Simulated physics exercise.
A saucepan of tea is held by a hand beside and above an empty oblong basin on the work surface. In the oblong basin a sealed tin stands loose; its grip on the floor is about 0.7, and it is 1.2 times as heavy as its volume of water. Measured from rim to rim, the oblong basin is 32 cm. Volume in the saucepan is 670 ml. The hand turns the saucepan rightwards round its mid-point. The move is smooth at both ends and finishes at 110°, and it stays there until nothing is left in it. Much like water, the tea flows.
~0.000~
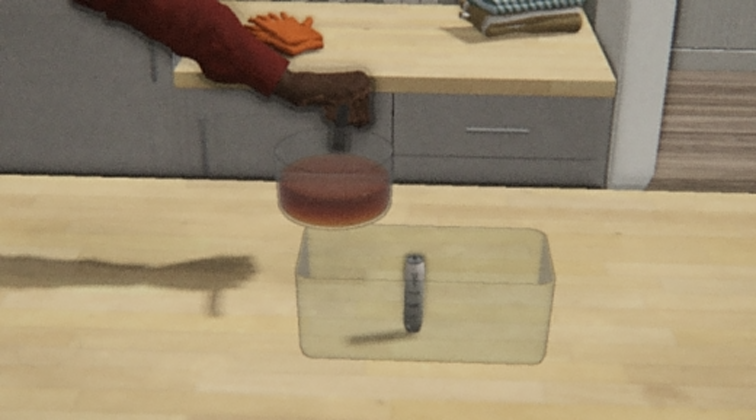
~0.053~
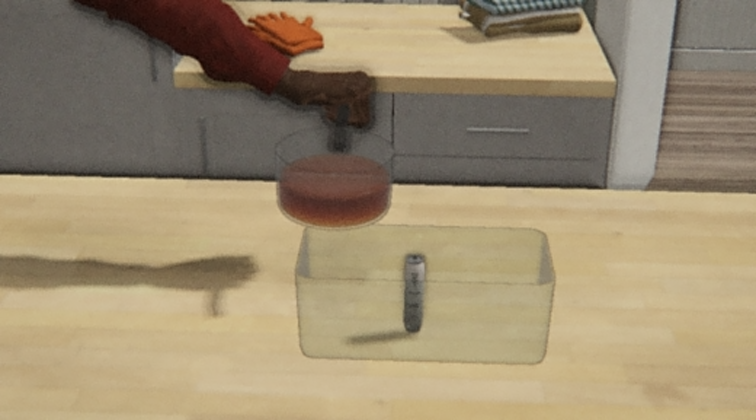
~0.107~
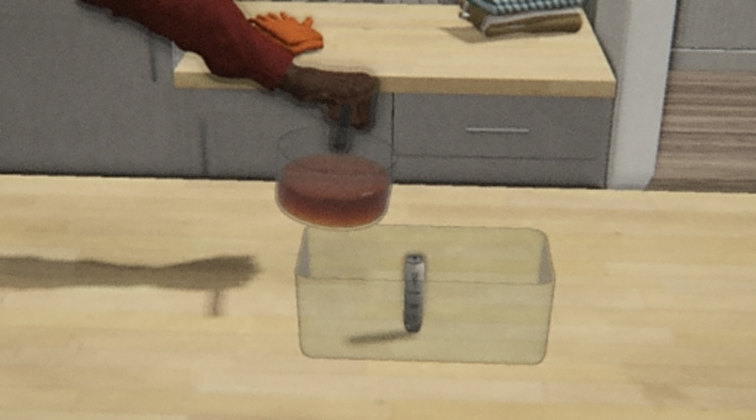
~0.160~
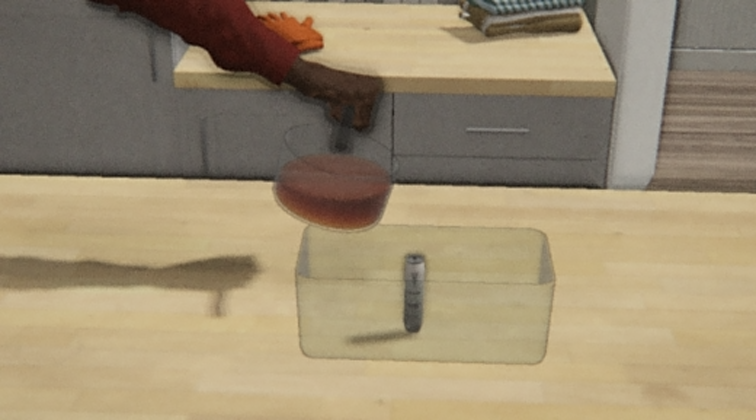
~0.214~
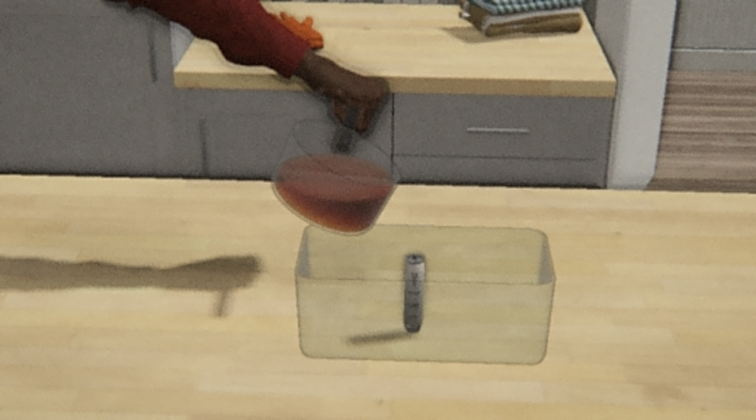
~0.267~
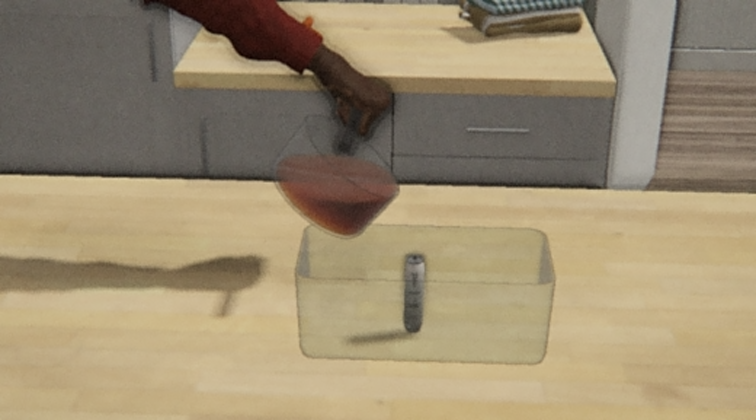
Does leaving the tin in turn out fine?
It tips over.
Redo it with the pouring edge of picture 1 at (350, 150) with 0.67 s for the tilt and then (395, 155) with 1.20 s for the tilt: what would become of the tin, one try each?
In the first try it remains standing; in the second it remains standing.
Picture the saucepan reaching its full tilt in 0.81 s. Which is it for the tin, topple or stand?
Result: Tin upright.
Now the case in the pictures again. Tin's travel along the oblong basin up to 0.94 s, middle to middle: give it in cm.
Around 4 cm.
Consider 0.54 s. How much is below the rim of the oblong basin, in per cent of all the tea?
I reckon close to 46 percent of it.
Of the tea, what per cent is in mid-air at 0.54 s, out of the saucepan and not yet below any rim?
Around 26 percent.
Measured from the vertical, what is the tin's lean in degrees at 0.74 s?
Measured tilt, approx.: 5 degrees.
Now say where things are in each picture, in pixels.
In the first frame, it leans 0°; its right rim is at (393, 153); the tea meets the walls at (280, 171) and (391, 175); the oblong basin's rim runs from (301, 251) to (550, 257); the tin's top is at (415, 262).
In the second frame, it leans 2°; its right rim is at (394, 154); the tea meets the walls at (280, 171) and (391, 175).
In the third frame, it leans 7°; its right rim is at (396, 159); the tea meets the walls at (279, 171) and (391, 176).
In the fourth frame, it leans 15°; its right rim is at (398, 167); the tea meets the walls at (279, 170) and (393, 177).
In the fifth frame, it leans 26°; its right rim is at (399, 179); the tea meets the walls at (277, 167) and (395, 178).
In the sixth frame, it leans 38°; its right rim is at (398, 191); the tea meets the walls at (275, 164) and (399, 182).
After 0.54 s the tilt is 100° and 27 per cent is still to pour; the tin stands where it began.
After 0.74 s the tilt is 110° and 5 per cent is still to pour; the tin leans 6°.
After 0.94 s the tilt is 110° and 0 per cent is still to pour; the tin leans 40°.
After 1.17 s the tilt is 110° and 0 per cent is still to pour; the tin lies on its side.
In the end the tin lies on its side.
